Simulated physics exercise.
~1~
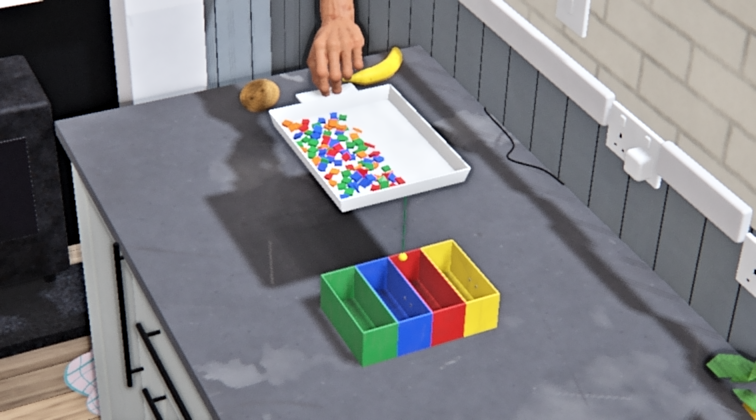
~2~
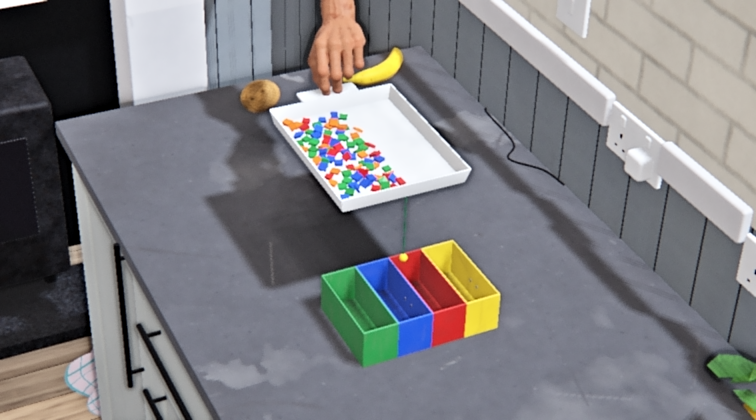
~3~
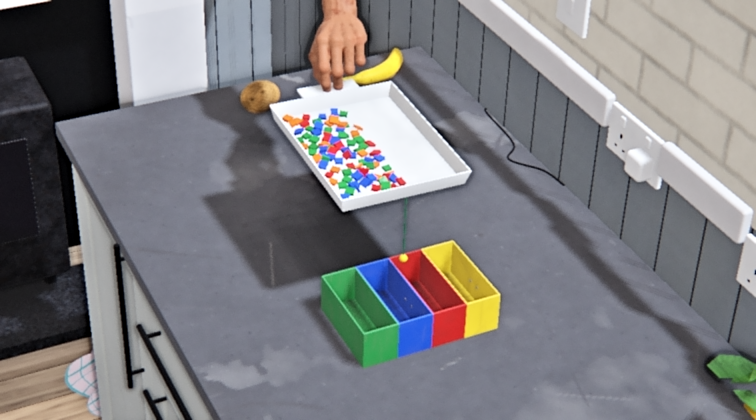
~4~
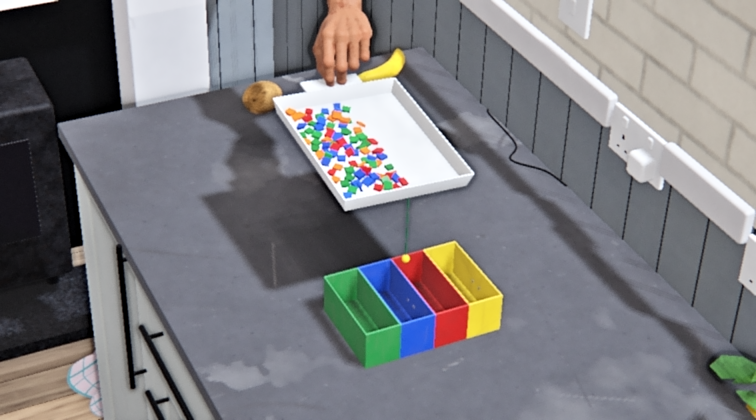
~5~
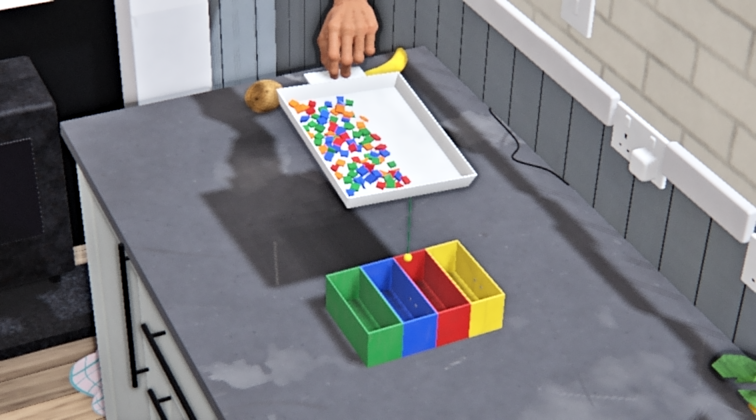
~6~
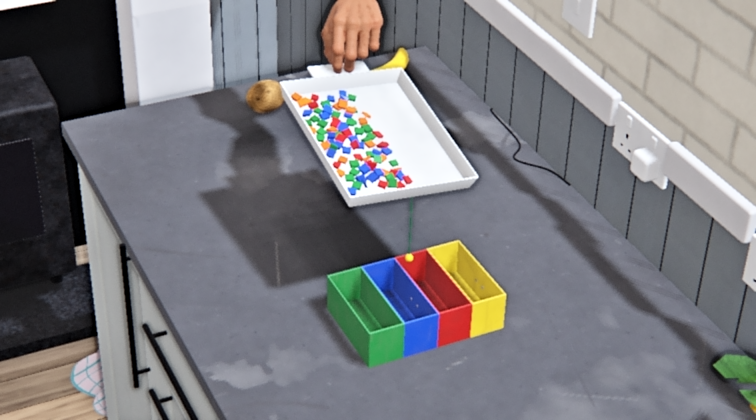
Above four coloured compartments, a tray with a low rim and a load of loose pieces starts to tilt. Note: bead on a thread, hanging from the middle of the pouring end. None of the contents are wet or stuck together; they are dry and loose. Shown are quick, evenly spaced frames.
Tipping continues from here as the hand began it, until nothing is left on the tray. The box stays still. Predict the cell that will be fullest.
I would say the yellow cell.
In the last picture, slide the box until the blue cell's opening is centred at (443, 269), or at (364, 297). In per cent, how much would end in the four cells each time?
It would be roughly 100 per cent for the first and roughly 10 per cent for the second.
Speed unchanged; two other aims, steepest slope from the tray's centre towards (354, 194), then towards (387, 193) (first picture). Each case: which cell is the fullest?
Try 1 - the green cell / try 2 - green.
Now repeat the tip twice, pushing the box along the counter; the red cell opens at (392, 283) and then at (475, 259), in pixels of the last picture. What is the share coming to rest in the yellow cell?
You'd get near 10 per cent and afterwards near 0 per cent.
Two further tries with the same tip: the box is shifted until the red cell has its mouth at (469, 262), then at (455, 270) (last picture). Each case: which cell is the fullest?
First: That red cell. Second: That red cell.
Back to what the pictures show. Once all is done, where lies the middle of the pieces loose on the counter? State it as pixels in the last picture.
Its middle is at roughly (489, 279).
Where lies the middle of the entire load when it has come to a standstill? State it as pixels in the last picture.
Around (463, 287), give or take.
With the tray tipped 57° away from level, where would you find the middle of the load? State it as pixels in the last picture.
Somewhere about pixel (438, 178).
Soon after the last picture, tray tipped steeply; nearly all on the tray; a stray few falling or outside the box.
A little later, tray tipped right over; about half on the tray; about a quarter in the yellow cell; about a third falling or outside the box.
Later still, tray tipped past a quarter turn; about two thirds in the yellow cell; a stray few in the red cell; about a quarter falling or outside the box.
At rest, tray tipped past a quarter turn; about two thirds in the yellow cell; a stray few in the red cell; none in the green cell; none in the blue cell; about a quarter outside the box.
